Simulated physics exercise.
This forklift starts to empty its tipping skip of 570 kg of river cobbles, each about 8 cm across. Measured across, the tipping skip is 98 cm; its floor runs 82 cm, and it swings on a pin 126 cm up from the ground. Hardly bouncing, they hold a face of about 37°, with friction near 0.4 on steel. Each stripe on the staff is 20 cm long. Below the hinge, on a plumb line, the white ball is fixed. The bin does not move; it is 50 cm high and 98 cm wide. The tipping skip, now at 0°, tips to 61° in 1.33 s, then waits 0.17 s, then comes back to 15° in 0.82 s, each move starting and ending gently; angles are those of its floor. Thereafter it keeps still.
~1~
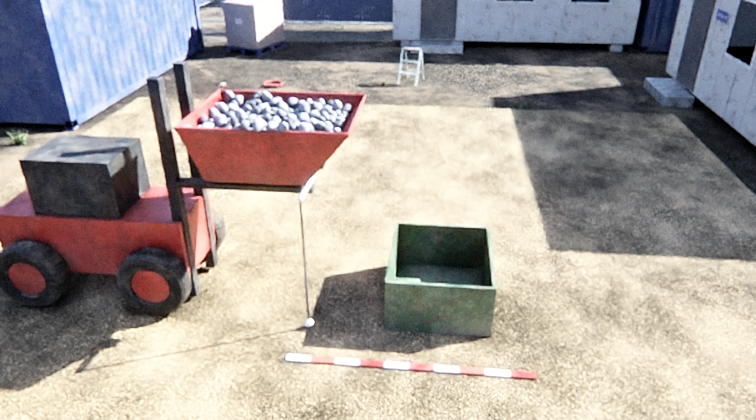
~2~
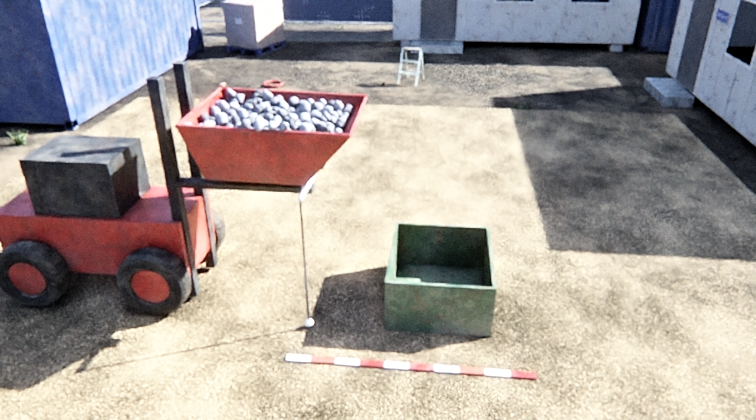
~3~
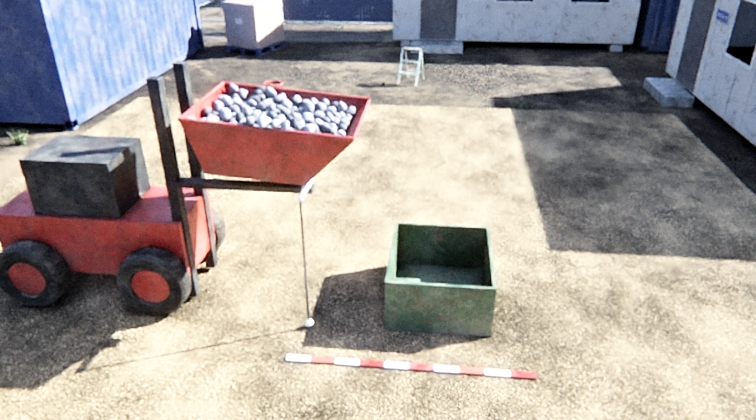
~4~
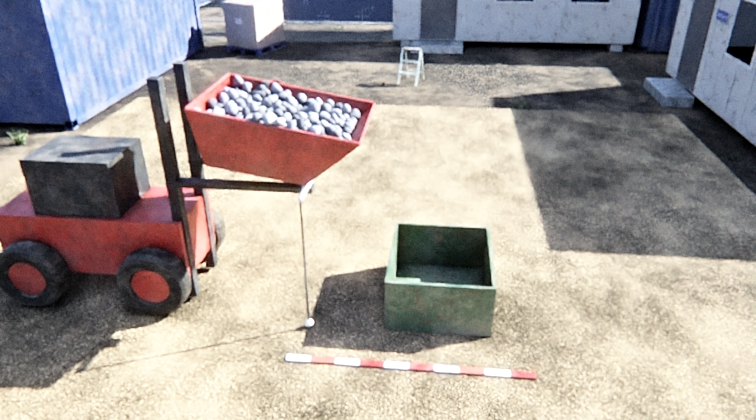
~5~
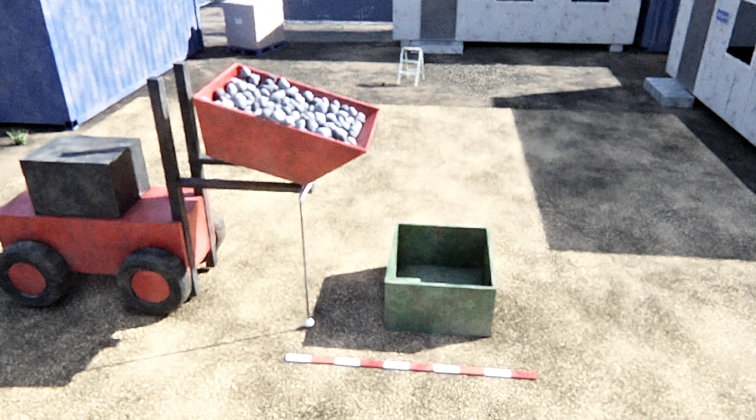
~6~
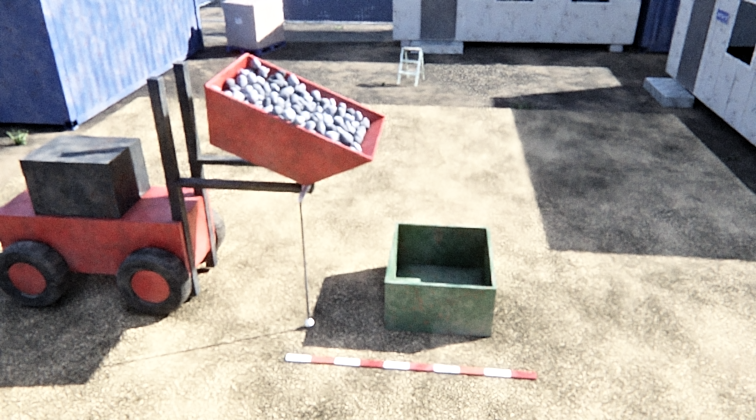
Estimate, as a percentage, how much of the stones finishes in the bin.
I would say roughly 35 per cent.
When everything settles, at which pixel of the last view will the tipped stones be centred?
At about pixel (455, 293) in the last view.
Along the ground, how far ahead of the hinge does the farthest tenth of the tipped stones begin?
Some 150 cm out from the hinge.
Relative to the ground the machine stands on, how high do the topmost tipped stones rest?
About 36 cm above it.
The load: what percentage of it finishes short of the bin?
0%, roughly.
A little later the floor is at 52°; 100 % in the tipping skip; the foremost stones are at (374, 173).
Then the floor is at 61°; 89 % in the tipping skip, 8 % in the bin, 2 % beside or beyond the bin; the foremost stones are at (430, 253).
Later still the floor is at 15°; 51 % in the tipping skip, 1 % short of the bin, 37 % in the bin, 10 % beside or beyond the bin; the foremost stones are at (565, 294).
In the end the floor is at 15°; 51 % in the tipping skip, 1 % short of the bin, 37 % in the bin, 10 % beside or beyond the bin; the foremost stones are at (576, 273).
